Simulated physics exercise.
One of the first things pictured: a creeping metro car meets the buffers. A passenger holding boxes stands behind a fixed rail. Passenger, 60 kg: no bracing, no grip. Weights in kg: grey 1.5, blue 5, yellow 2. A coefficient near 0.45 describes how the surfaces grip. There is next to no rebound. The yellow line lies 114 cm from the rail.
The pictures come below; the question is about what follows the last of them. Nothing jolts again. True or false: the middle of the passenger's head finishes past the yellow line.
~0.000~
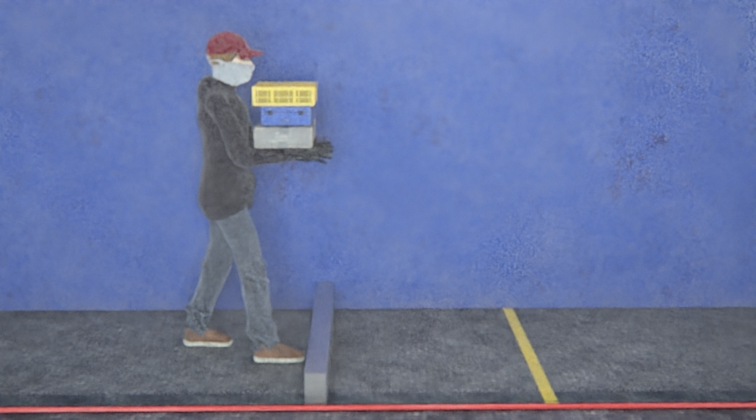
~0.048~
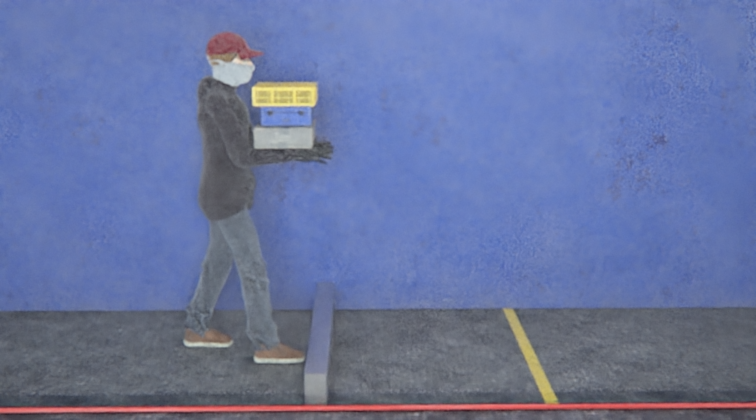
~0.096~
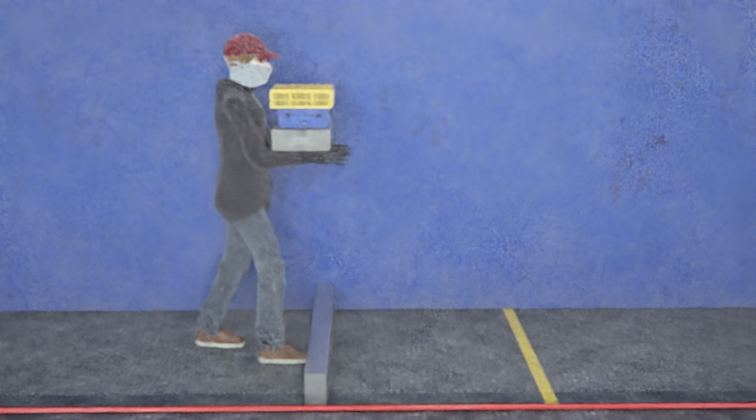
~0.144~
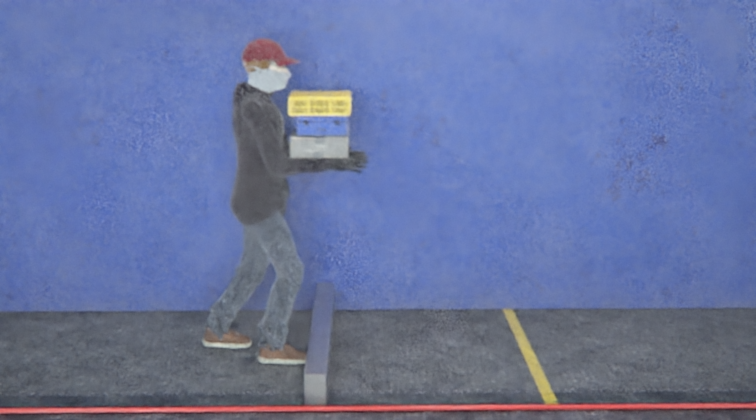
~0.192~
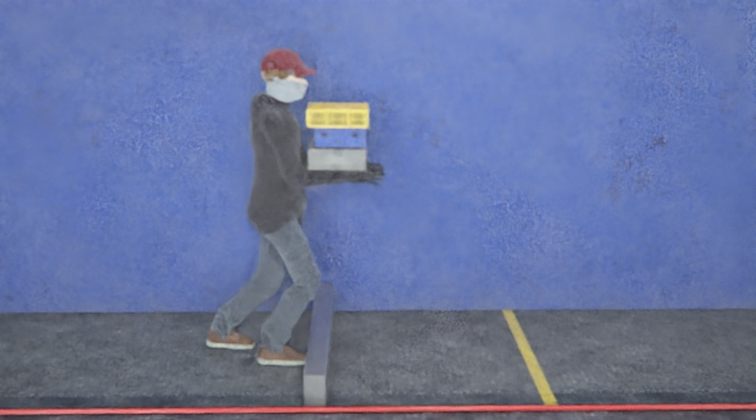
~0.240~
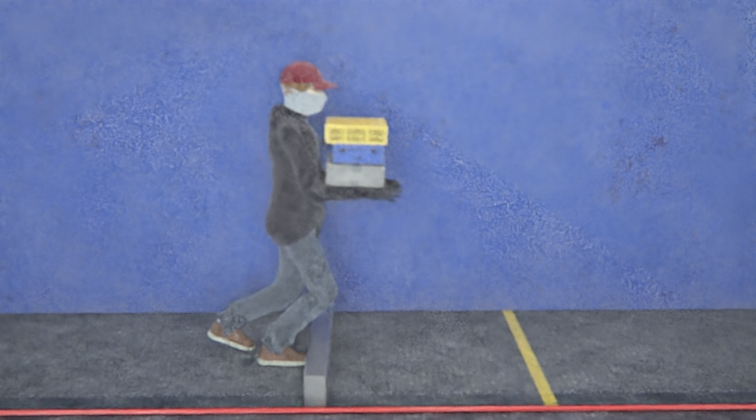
True.
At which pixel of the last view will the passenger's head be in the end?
I'd say about pixel (582, 321).
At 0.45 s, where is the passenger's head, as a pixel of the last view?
At that moment it is roughly at (384, 168).
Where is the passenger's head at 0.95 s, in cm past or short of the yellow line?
Position: Approx. 30 cm past.
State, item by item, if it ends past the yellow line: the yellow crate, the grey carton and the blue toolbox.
Result: Yellow crate over; grey carton not over; blue toolbox over.
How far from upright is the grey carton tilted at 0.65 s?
The angle from upright is close to 0°.
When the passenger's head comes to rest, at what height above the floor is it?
Roughly 15 cm above the floor.
After 0.45 s the passenger's head is 76 cm short of the yellow line, near (384, 168) in the last picture's view; the yellow crate 46 cm short of the yellow line, tilted 35°.
After 0.65 s the passenger's head is 10 cm short of the yellow line, near (512, 242) in the last picture's view.
After 0.95 s the passenger's head is 29 cm past the yellow line, near (581, 320) in the last picture's view.
At rest, 2.3 s, grey carton stops short of the yellow line; blue toolbox crosses the yellow line; yellow crate crosses the yellow line; passenger's head crosses the yellow line.
